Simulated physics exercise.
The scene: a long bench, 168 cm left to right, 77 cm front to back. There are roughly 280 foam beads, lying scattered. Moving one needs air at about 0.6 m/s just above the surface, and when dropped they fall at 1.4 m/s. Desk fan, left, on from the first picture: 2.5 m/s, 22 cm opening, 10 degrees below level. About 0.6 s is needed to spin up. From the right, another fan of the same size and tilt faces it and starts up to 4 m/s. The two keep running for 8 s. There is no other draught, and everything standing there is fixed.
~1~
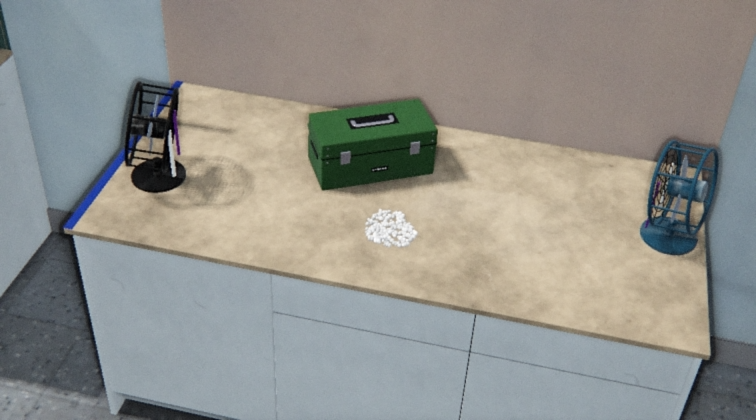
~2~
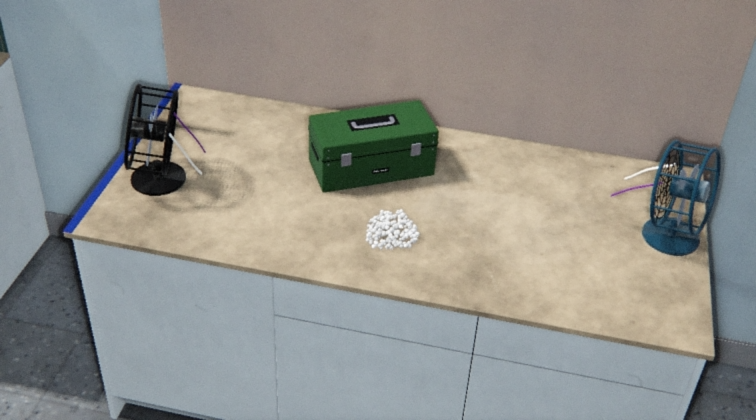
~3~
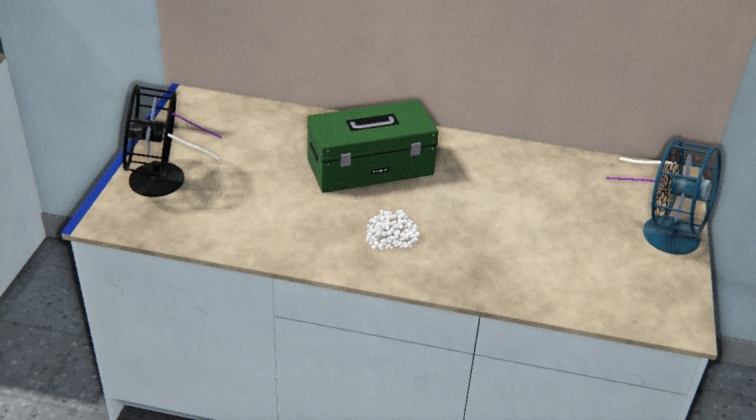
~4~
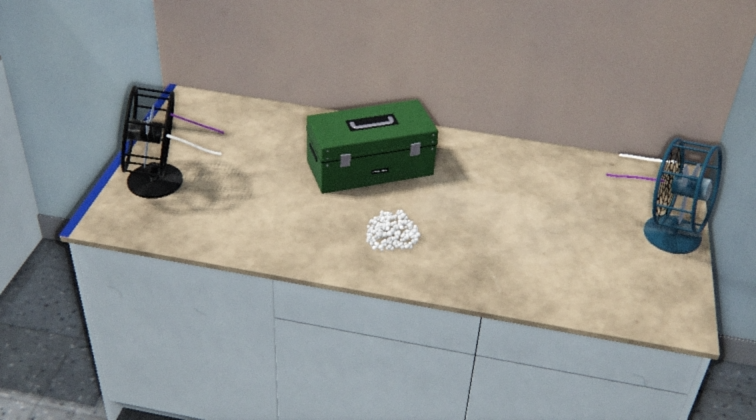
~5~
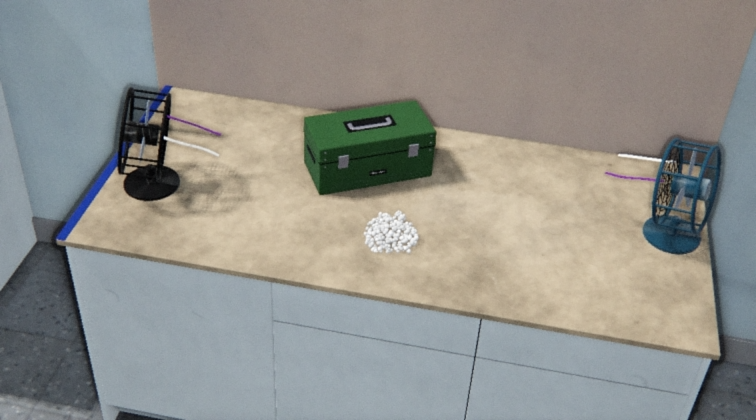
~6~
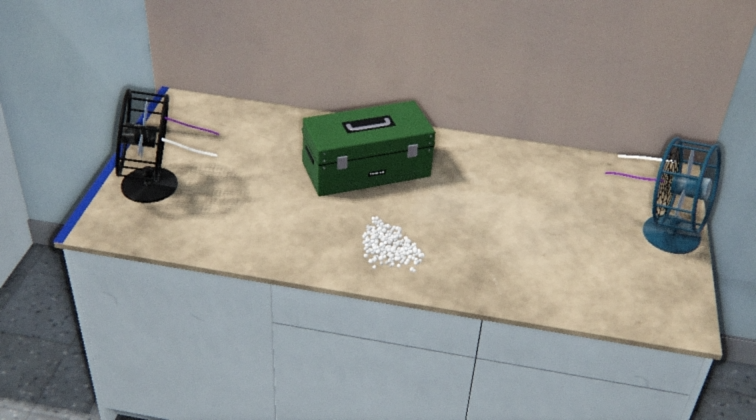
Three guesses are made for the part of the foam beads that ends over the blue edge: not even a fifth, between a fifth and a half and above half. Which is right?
Count on below a fifth of them.
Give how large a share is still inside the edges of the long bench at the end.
Result: Some 1 %.
Then, 0.8 s after the last picture the count stands so, 0 % are over the blue edge; the middle of those left on the top is near (408, 265).
Then, 1.8 s after the last picture the count stands so, 0 % are over the blue edge; the middle of those left on the top is near (409, 273).
Then, 3.6 s after the last picture the count stands so, 0 % are over the blue edge.
Then, 7.2 s after the last picture, at the end, 0 % are over the blue edge.
